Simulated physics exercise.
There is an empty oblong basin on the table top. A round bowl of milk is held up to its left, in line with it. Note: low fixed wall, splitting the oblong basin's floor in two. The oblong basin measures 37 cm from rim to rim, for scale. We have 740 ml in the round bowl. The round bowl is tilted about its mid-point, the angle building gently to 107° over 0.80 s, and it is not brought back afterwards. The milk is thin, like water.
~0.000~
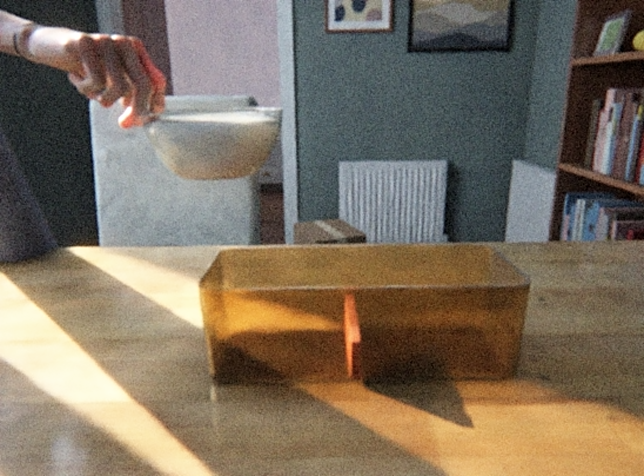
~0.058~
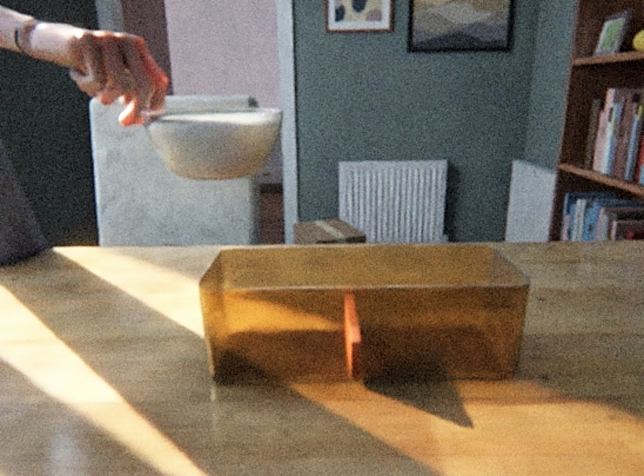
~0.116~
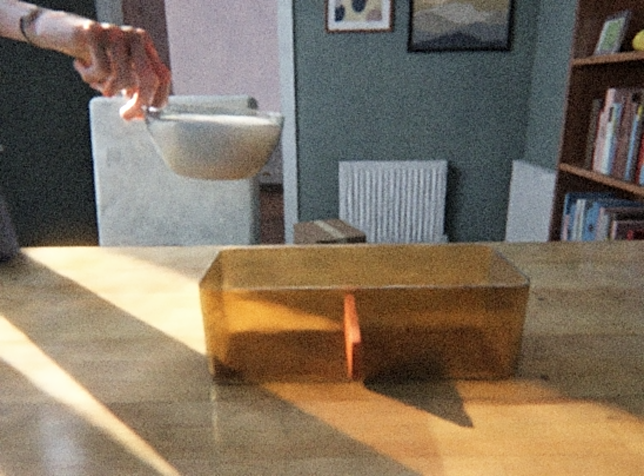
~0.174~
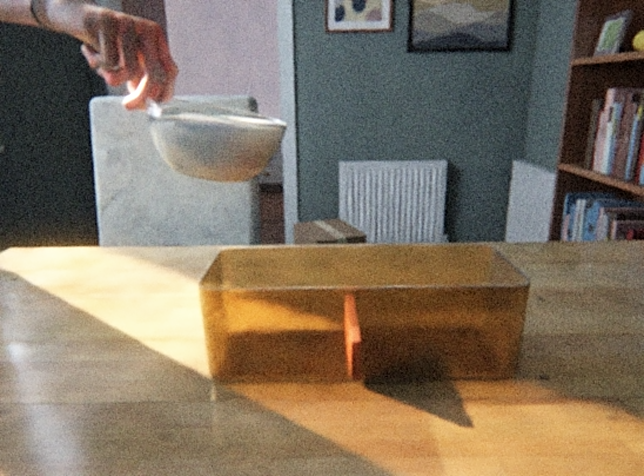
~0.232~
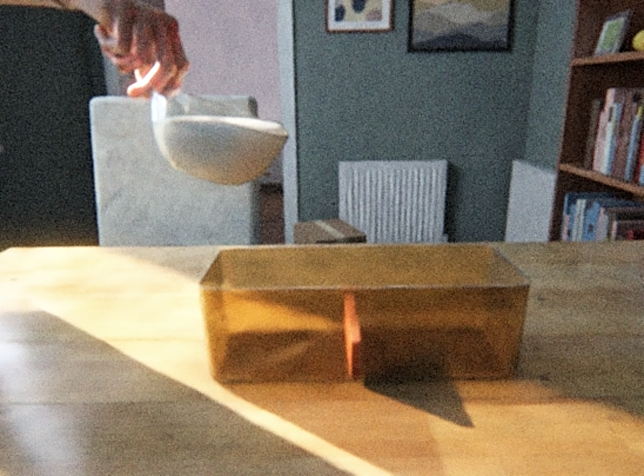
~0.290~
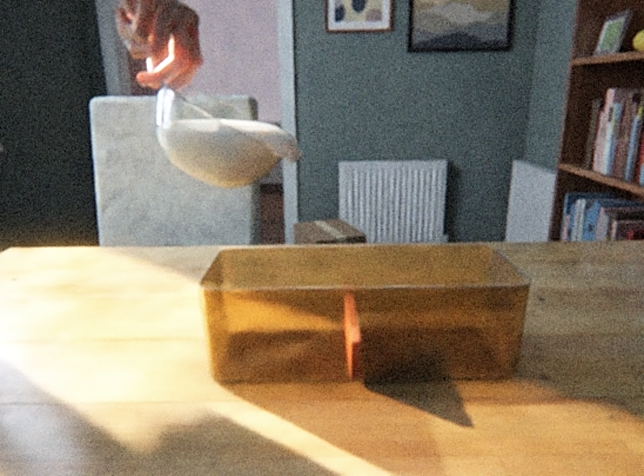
On a sunlit wooden table, an amber divided basin sits empty while a hand gradually tilts a bowl of milk rightward above it.
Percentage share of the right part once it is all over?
29 per cent.
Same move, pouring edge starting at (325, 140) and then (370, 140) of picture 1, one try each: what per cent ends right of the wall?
Respectively about 75 and 95 percent.
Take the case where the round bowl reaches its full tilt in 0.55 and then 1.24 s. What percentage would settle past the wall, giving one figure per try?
20 in a hundred, followed by 40 in a hundred.
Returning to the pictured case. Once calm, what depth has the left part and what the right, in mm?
Roughly 22 mm on the left side and 8 mm on the right side.
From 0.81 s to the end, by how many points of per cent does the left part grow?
Near 1 percent, more or less.
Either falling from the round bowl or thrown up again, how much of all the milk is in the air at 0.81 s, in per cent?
Some 4 per cent.
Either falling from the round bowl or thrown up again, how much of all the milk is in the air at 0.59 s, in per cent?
Some 38 per cent, I reckon.
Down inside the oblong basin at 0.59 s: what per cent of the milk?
48 %, more or less.
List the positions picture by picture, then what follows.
In the first picture, it leans 0°; its right rim is at (281, 112); the milk meets the walls at (152, 121) and (279, 120); the oblong basin's rim runs from (210, 268) to (511, 264); the wall's top is at (352, 317).
In the second picture, it leans 1°; its right rim is at (282, 113); the milk meets the walls at (152, 121) and (279, 121).
In the third picture, it leans 5°; its right rim is at (284, 118); the milk meets the walls at (153, 120) and (281, 123).
In the fourth picture, it leans 12°; its right rim is at (286, 127); the milk meets the walls at (157, 118) and (283, 124).
In the fifth picture, it leans 21°; its right rim is at (287, 138); the milk meets the walls at (161, 120) and (286, 131); 3 per cent is over the edge.
In the sixth picture, it leans 31°; its right rim is at (287, 151); the milk meets the walls at (164, 124) and (277, 138); 10 per cent is over the edge.
After 0.59 s the tilt is 90° and 14 per cent is still to pour, 27 is left of the wall and 22 right of it.
After 0.81 s the tilt is 107° and 0 per cent is still to pour, 68 is left of the wall and 27 right of it.
After 1.05 s the tilt is 107° and 0 per cent is still to pour, 69 is left of the wall and 29 right of it.
After 1.30 s the tilt is 107° and 0 per cent is still to pour, 69 is left of the wall and 29 right of it.
In the end 69 per cent lies left of the wall, 29 right of it and 2 outside.
